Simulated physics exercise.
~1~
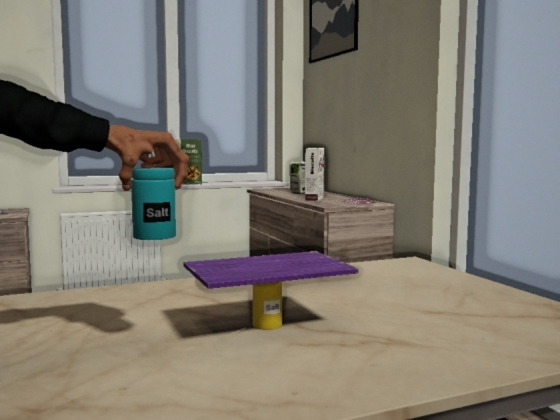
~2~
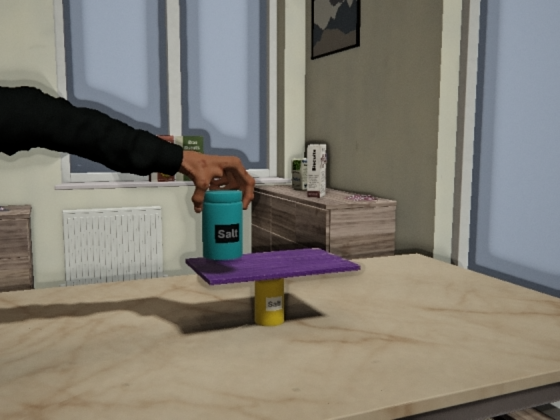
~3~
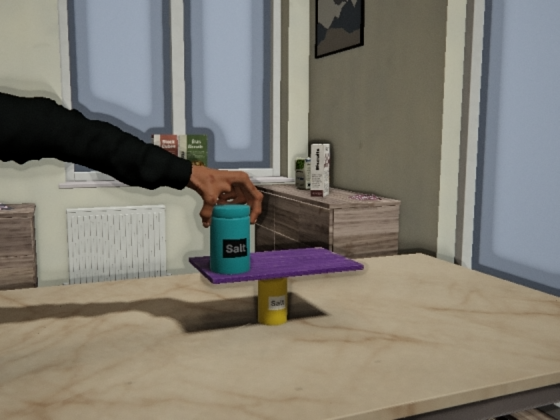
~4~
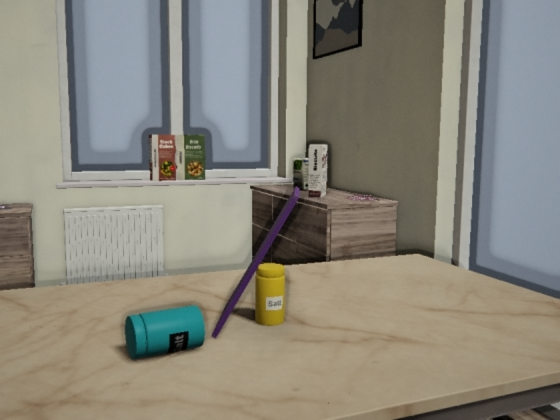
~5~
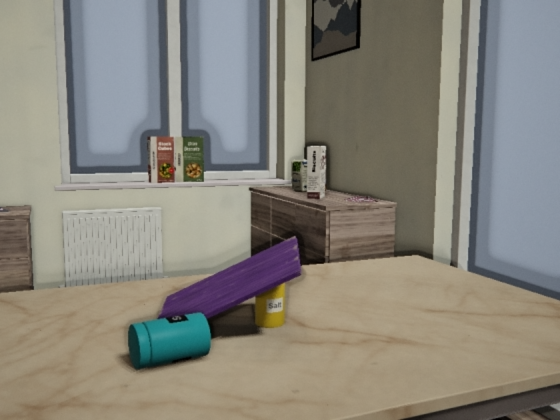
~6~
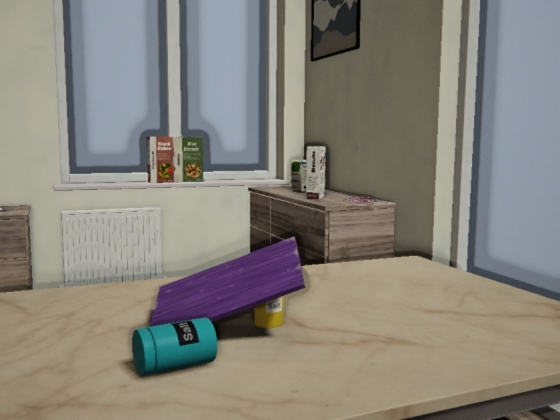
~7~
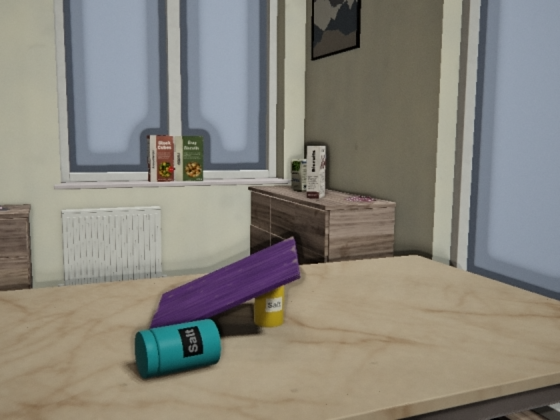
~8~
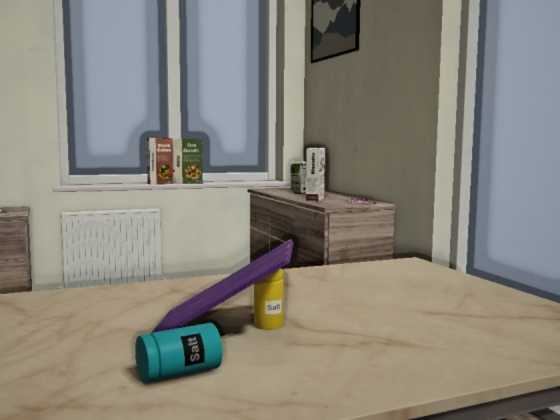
The clip opens with a purple board balanced on a yellow jar on a marble-patterned table, while a hand holds a turquoise jar labelled "Salt" to the upper left. The hand carries the jar to the right and lowers it upright onto the board's left end. Once the hand lets go and withdraws, the stack tips, leaving the turquoise jar on its side on the table and the board steeply tilted. The board then drops to a shallower slant, and the fallen jar rolls slightly. At the end, the board leans against the still-upright yellow jar, with the turquoise jar lying in front.
